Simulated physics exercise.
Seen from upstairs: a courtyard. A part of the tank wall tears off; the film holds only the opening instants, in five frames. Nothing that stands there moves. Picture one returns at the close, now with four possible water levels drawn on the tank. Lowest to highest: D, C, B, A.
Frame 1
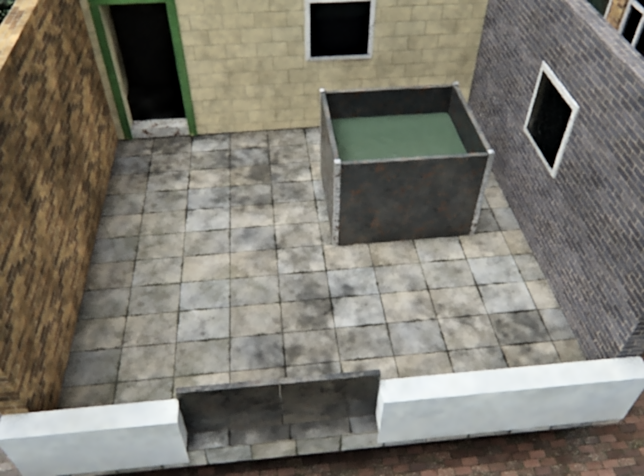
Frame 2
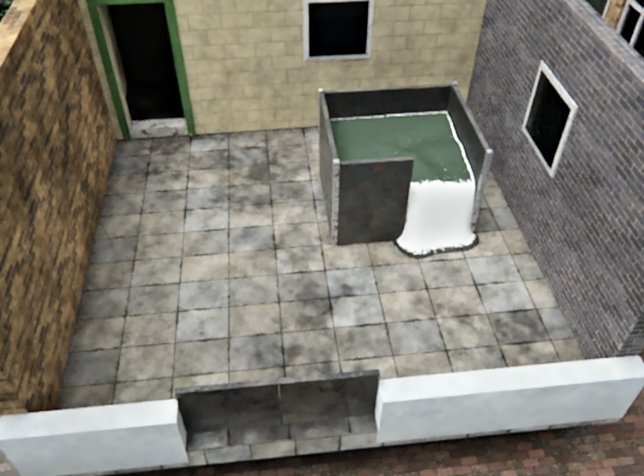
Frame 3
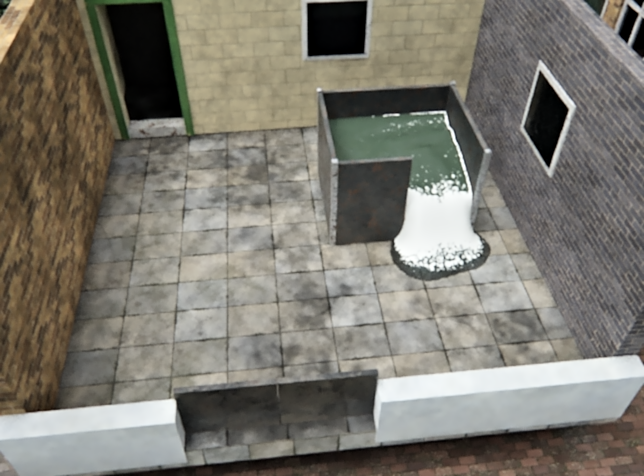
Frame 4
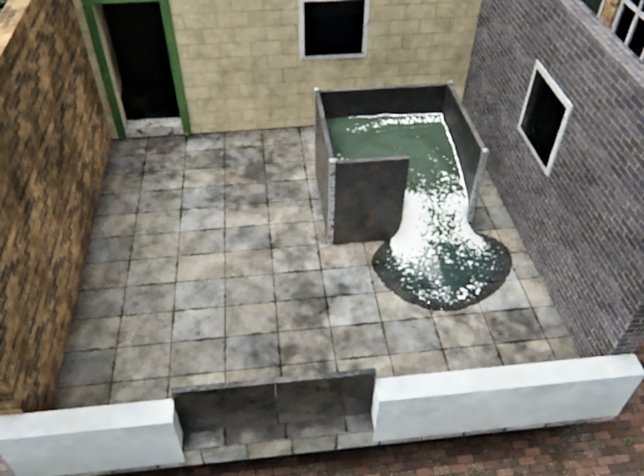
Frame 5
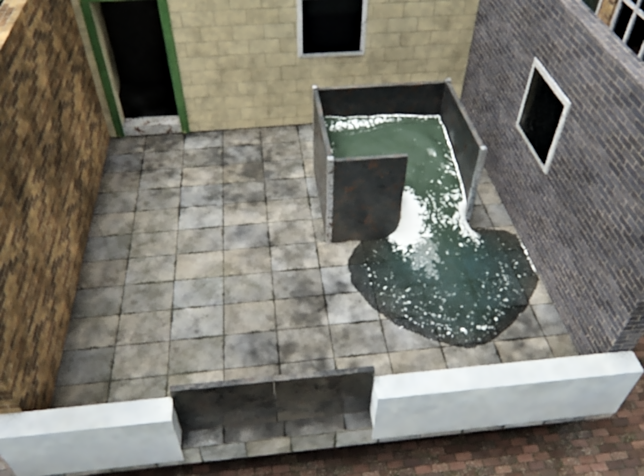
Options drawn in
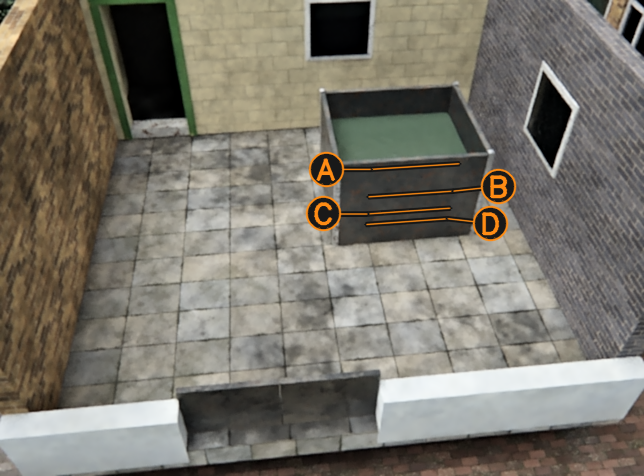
The clip opens on a paved, walled yard seen from above, with greenish water lying still in a dark square tank. Part of the tank's front side is then gone, and white, foaming water pours through the gap onto the paving. It spreads forward and sideways into a widening, foam-flecked dark green pool.
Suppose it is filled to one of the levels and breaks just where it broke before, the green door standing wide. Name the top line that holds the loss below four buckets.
That is mark B.
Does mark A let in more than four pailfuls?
Yes, it does.
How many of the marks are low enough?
Three of the four.
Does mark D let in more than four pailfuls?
No, that is safe.
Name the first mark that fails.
The answer is A.
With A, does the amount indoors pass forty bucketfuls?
No.
In orange, A at (415, 166); B at (411, 193); C at (408, 211); D at (407, 221); from the bottom up D, C, B, A.
Choosing A, about 11 bucketfuls get in.
Choosing B, a splash gets over, under a bucket.
Choosing C, nothing gets over.
Choosing D, nothing gets over.
